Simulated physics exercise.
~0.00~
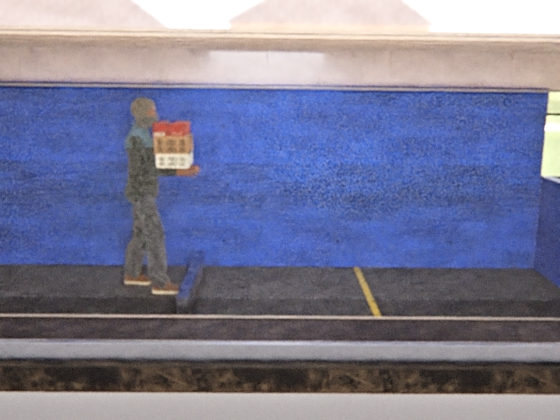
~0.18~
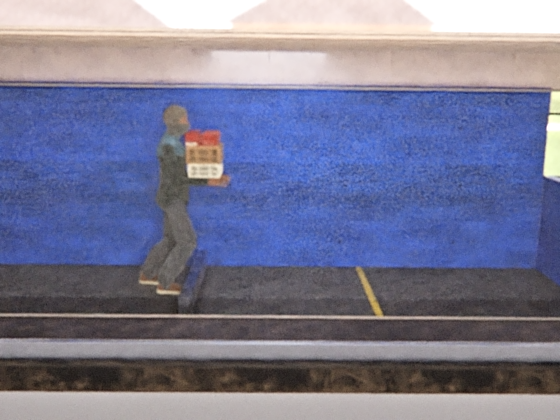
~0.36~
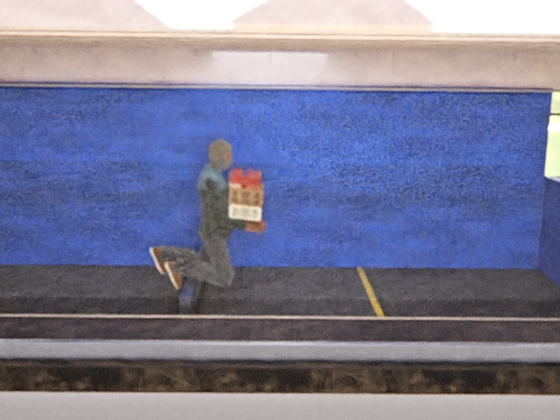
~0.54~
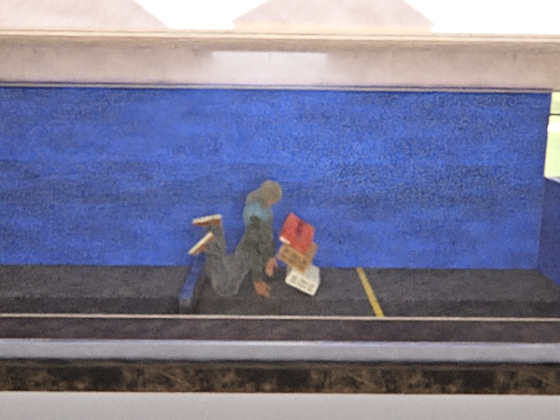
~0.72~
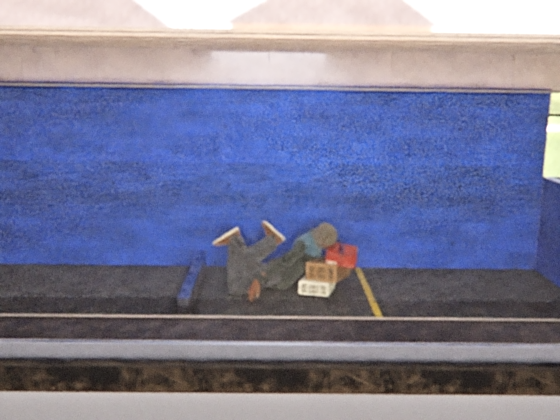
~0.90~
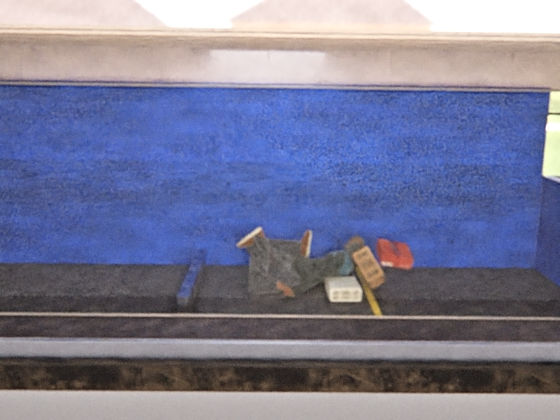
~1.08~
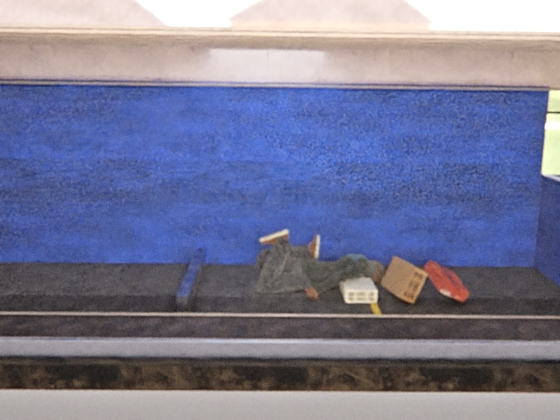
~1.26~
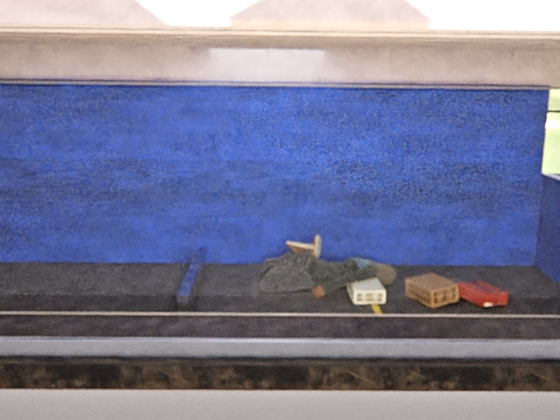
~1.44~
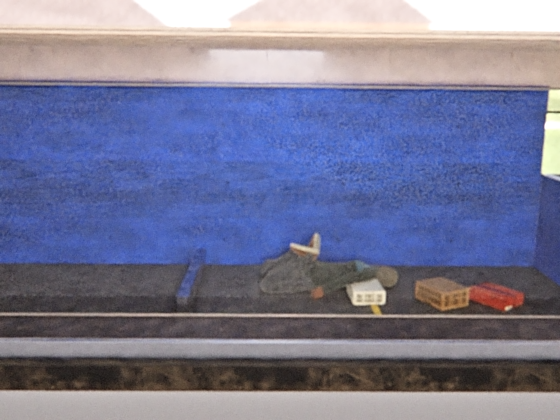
A person carrying a stack of red, brown and white boxes pitched forward over a low blue rail and fell flat to the right, spilling the boxes, and the brown and red ones tumbled past the yellow line while the white one stopped beside it.
